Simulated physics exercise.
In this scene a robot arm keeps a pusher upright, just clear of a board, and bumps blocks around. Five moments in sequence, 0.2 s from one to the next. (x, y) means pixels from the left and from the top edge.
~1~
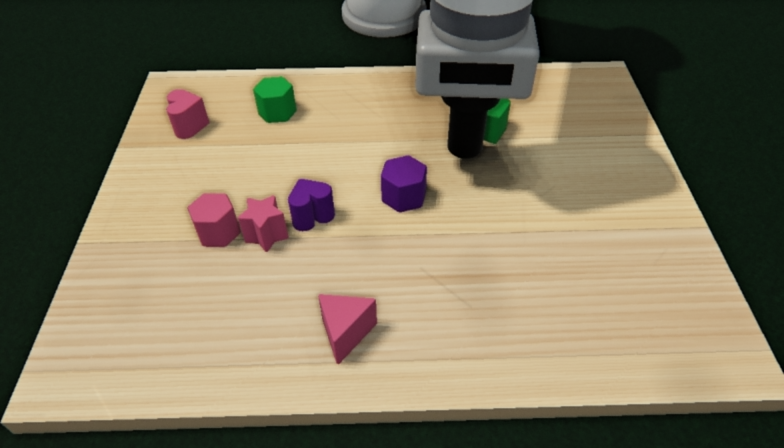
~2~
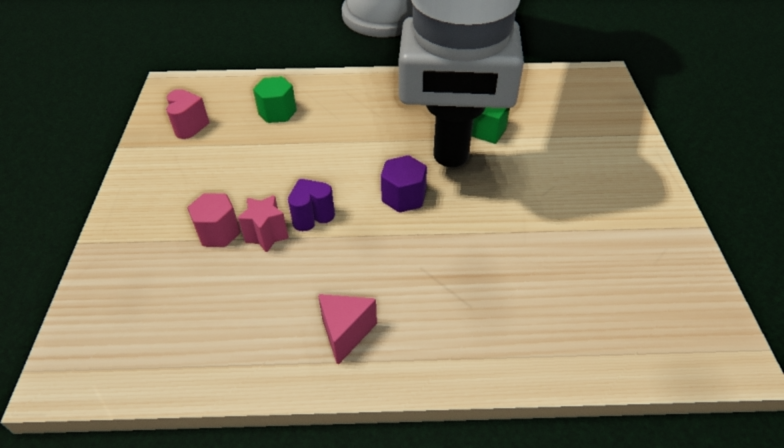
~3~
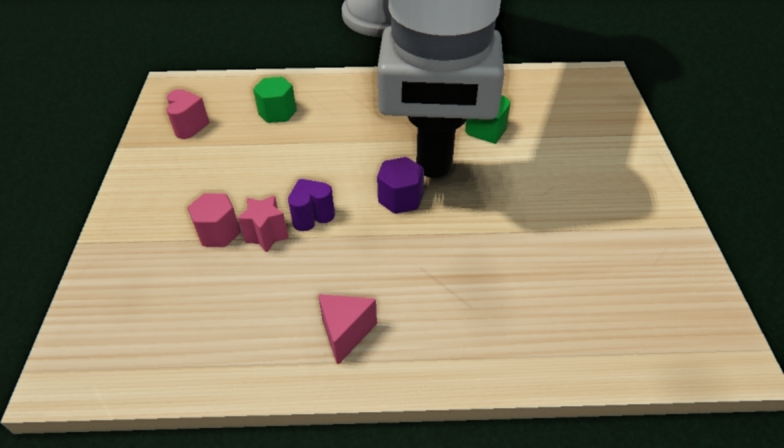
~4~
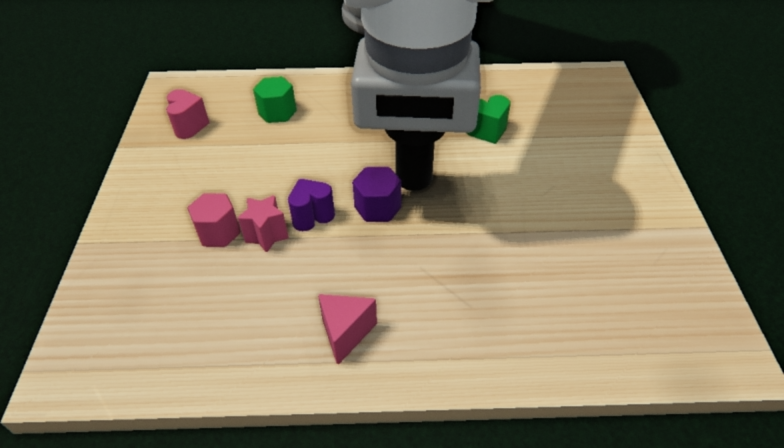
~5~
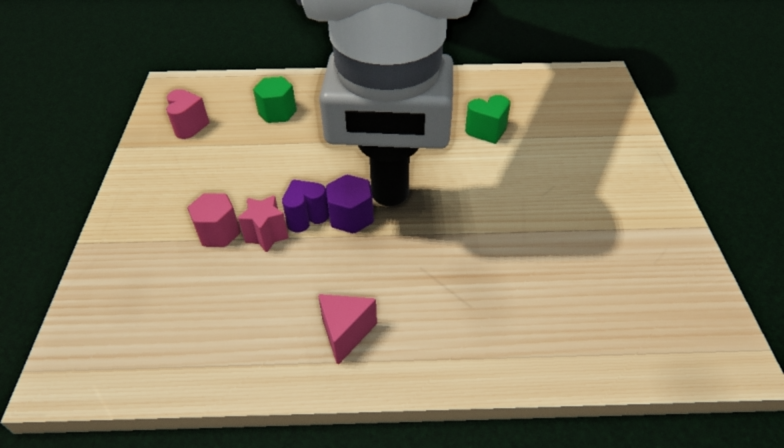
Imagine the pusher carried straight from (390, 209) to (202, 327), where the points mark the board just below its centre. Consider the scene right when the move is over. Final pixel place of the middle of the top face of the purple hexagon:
It is at (297, 203).
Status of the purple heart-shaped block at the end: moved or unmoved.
That block is shifted.
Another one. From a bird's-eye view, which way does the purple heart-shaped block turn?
It ends up turned anticlockwise.
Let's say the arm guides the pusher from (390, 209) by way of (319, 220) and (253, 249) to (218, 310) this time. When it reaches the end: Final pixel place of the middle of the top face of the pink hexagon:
The centre of its top will be at (174, 216).
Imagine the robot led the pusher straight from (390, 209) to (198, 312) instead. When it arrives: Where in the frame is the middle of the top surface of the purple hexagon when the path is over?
If I read the scene right, the answer is (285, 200).
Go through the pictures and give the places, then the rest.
The first frame shows lower end of the pusher (465, 149), tops of blocks, pink star-shaped block (260, 209), purple heart-shaped block (308, 191), pink triangular block (343, 310), purple hexagon (404, 170).
The second frame shows pusher (451, 157), blocks as before.
The third frame shows pusher (434, 168), purple hexagon (401, 171).
The fourth frame shows pusher (414, 180), purple hexagon (377, 180).
The fifth frame shows pusher (390, 195), pink star-shaped block (260, 209), purple heart-shaped block (302, 191), pink triangular block (343, 310), purple hexagon (349, 190).
On the path given first. One third of the way, pusher (333, 232); pink star-shaped block (250, 210), turned 25° anticlockwise; purple heart-shaped block (271, 183), turned 40° anticlockwise; purple hexagon (301, 199), turned 100° clockwise.
Two thirds of the way, pusher (269, 272); pink star-shaped block (250, 210), turned 25° anticlockwise; purple heart-shaped block (270, 181), turned 35° anticlockwise; purple hexagon (297, 203), turned 115° clockwise.
At the end, pusher (195, 313); pink star-shaped block (250, 210), turned 25° anticlockwise; purple heart-shaped block (270, 181), turned 35° anticlockwise; pink triangular block not moved; purple hexagon (297, 203), turned 115° clockwise.
